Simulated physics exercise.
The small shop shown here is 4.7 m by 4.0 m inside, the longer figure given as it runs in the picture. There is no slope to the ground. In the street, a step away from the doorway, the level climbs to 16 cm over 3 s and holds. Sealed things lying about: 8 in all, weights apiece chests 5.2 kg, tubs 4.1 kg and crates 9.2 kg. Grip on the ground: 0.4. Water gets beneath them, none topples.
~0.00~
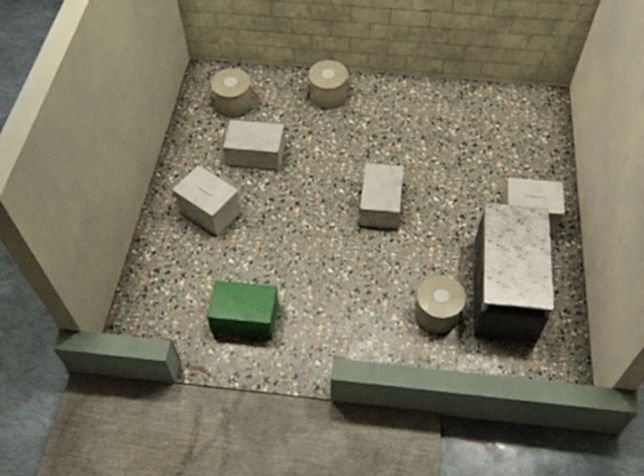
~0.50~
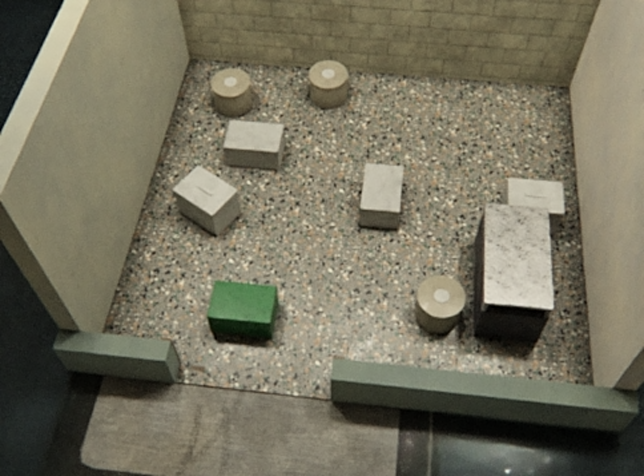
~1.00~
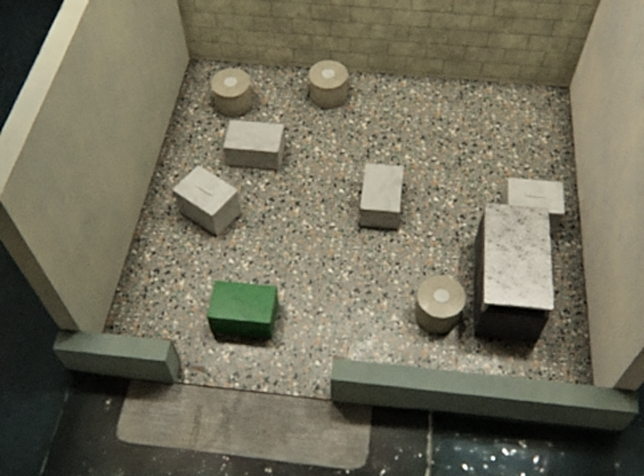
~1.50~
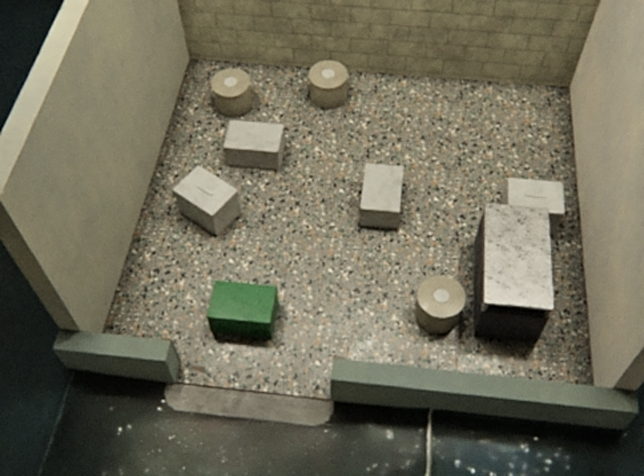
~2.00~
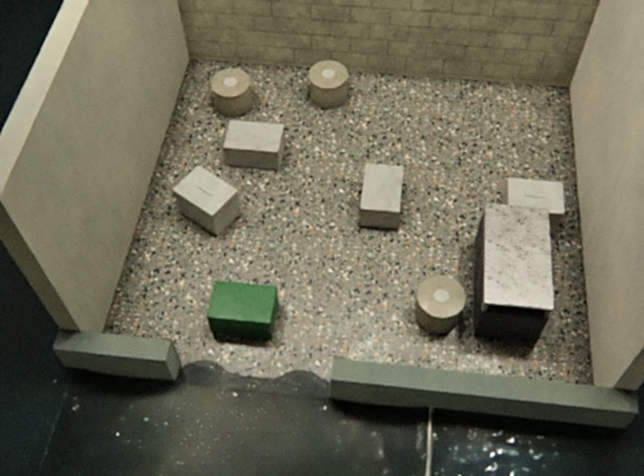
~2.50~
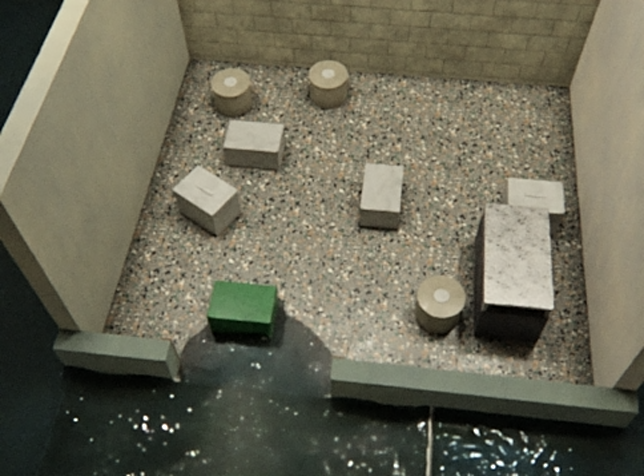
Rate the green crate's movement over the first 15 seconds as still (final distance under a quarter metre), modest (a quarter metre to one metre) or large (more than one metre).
The rating is large.
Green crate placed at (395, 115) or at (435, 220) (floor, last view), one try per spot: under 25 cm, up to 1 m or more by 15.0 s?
First try it drifts well away, second try it drifts well away.
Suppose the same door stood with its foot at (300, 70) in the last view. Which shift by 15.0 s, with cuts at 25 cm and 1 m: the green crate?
In that case the green crate goes a long way.
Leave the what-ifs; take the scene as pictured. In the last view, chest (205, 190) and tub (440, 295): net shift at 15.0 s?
In turn: 200 cm, 60 cm.
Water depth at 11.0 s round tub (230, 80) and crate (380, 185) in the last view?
First roughly 9 cm, second roughly 8 cm.
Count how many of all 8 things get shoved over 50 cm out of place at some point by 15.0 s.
Total: 8.
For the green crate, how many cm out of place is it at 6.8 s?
250 cm, give or take.
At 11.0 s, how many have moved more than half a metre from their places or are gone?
The number comes to 5.
After 3.5 s the green crate is near (240, 243), 0.7 m from its start, aground; 0 afloat.
After 6.8 s the green crate is near (202, 109), 2.5 m from its start, afloat; 4 afloat.
After 11.0 s the green crate is near (212, 91), 2.7 m from its start, afloat; 7 afloat.
After 15.0 s the green crate is near (262, 78), 2.9 m from its start, afloat; 8 afloat.
